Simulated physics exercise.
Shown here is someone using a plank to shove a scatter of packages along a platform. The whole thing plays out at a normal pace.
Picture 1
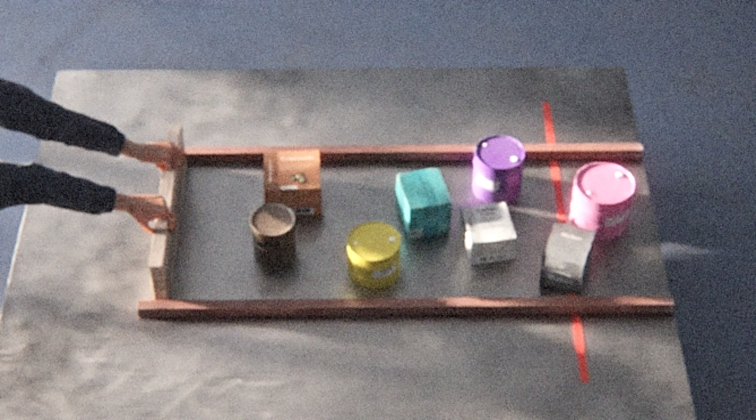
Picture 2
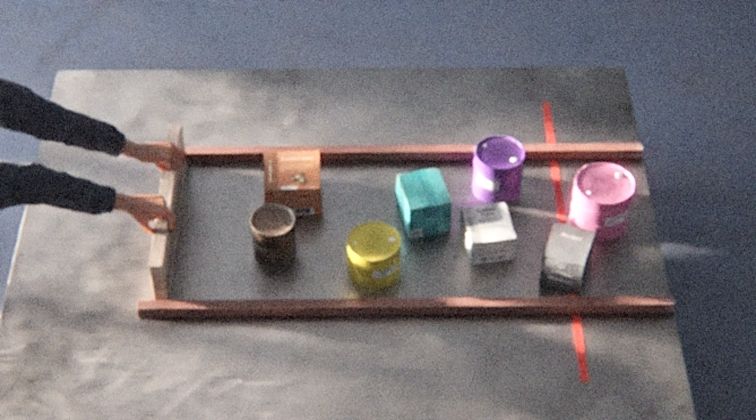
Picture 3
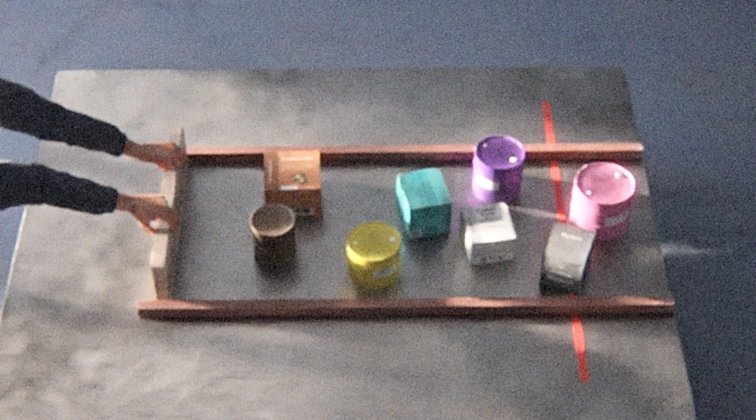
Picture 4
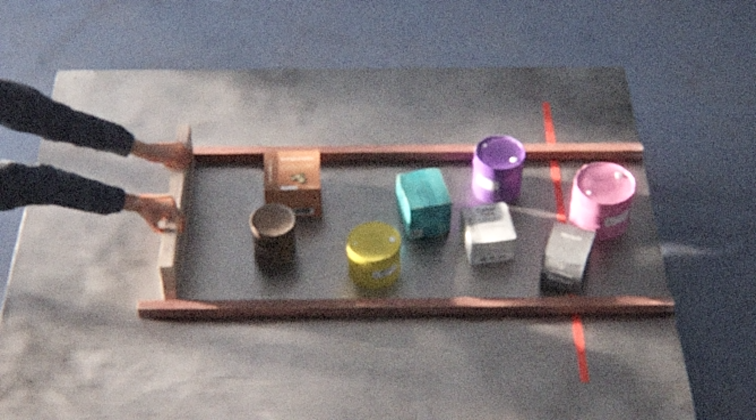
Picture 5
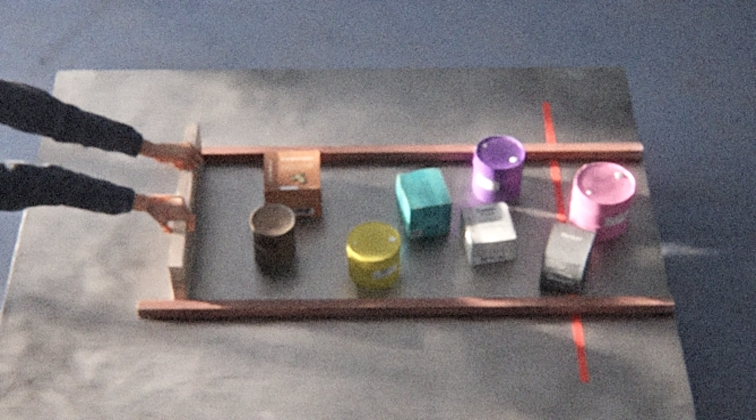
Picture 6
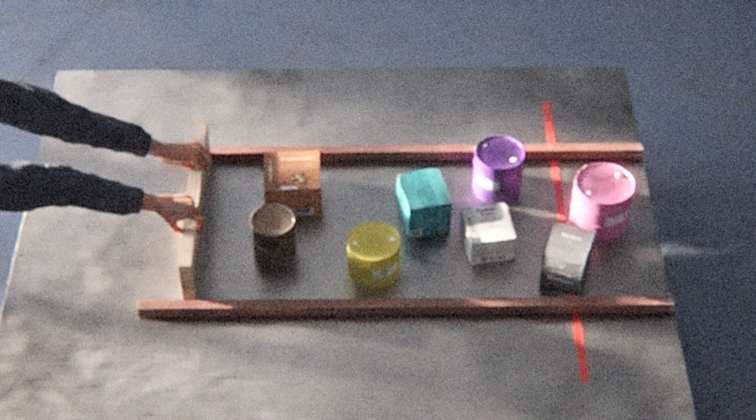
In the video, two hands slide an upright wooden plank a short way to the right between two rails on a table, while the colorful canisters and boxes scattered ahead of it stay still, untouched by the plank.
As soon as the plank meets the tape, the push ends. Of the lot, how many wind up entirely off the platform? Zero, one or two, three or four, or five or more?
The tally of falls will come to a mere one or two.
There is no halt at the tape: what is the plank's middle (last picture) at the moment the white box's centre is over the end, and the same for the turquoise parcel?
For the white box, about (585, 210); for the turquoise parcel, about (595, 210).
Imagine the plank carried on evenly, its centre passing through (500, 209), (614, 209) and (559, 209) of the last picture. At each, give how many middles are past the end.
Taking the three positions in turn, the counts come to 0, 5 and 2.
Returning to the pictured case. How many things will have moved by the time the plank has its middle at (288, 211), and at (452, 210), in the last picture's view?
At the first point the count is 2, at the second it's 7.
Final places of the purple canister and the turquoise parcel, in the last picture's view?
About (640, 163), and the other about (625, 211).
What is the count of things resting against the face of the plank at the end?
Number: 3.
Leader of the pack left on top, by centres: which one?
Answer: The purple canister.
Soon after, none off yet; pink canister at rest near (602, 201); grey box at rest near (567, 259); purple canister at rest near (498, 170).
By the end, the number that fall off is one or two; fallen, grey box and pink canister.
